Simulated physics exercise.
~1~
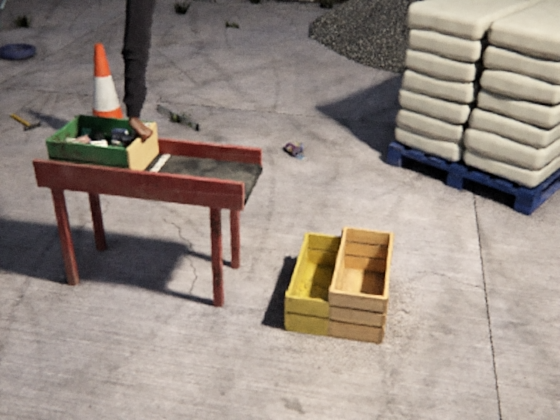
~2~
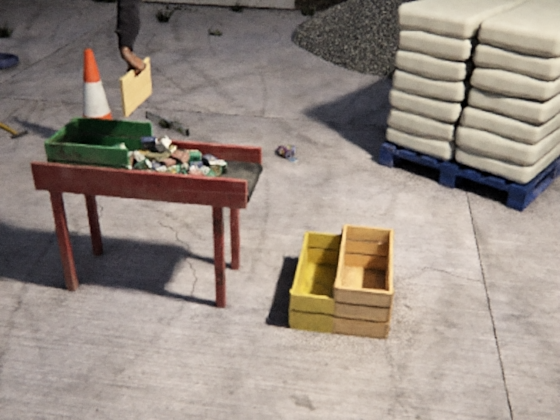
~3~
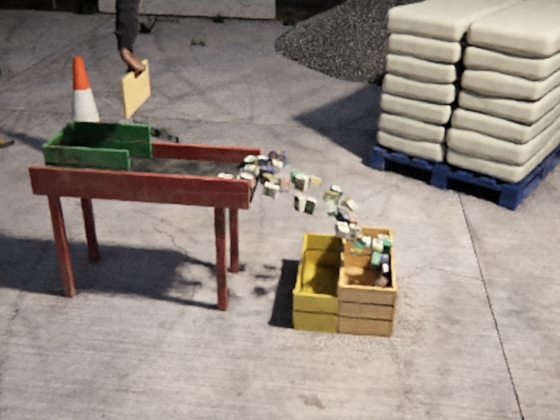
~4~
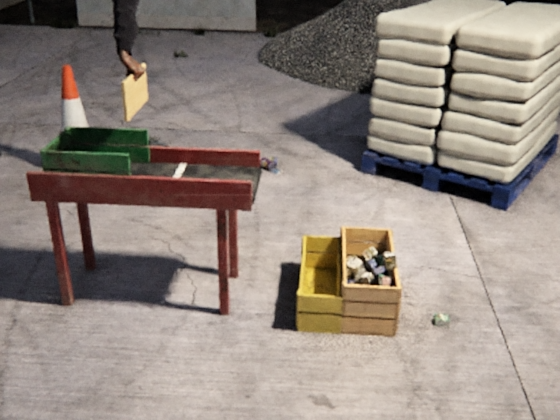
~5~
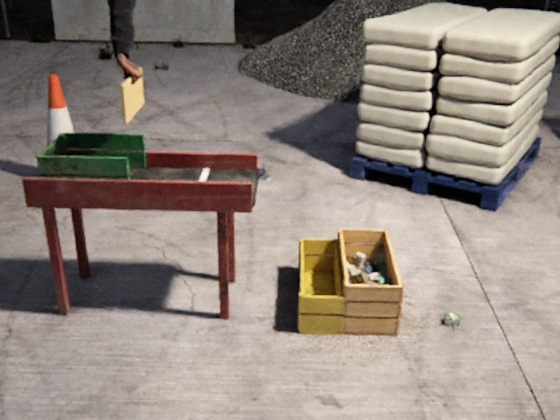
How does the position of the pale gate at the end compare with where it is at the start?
At the start the gate stands down at the right end of the green pen, closing it off. At the end it is held up in the air by the hand, above the pen and belt.
We see a hand lift a pale gate from a green pen on a red-sided belt, and small cartons ride right and fly off the end. Nearly all land in the wooden tote beyond the yellow bin, while one ends on the ground past it.
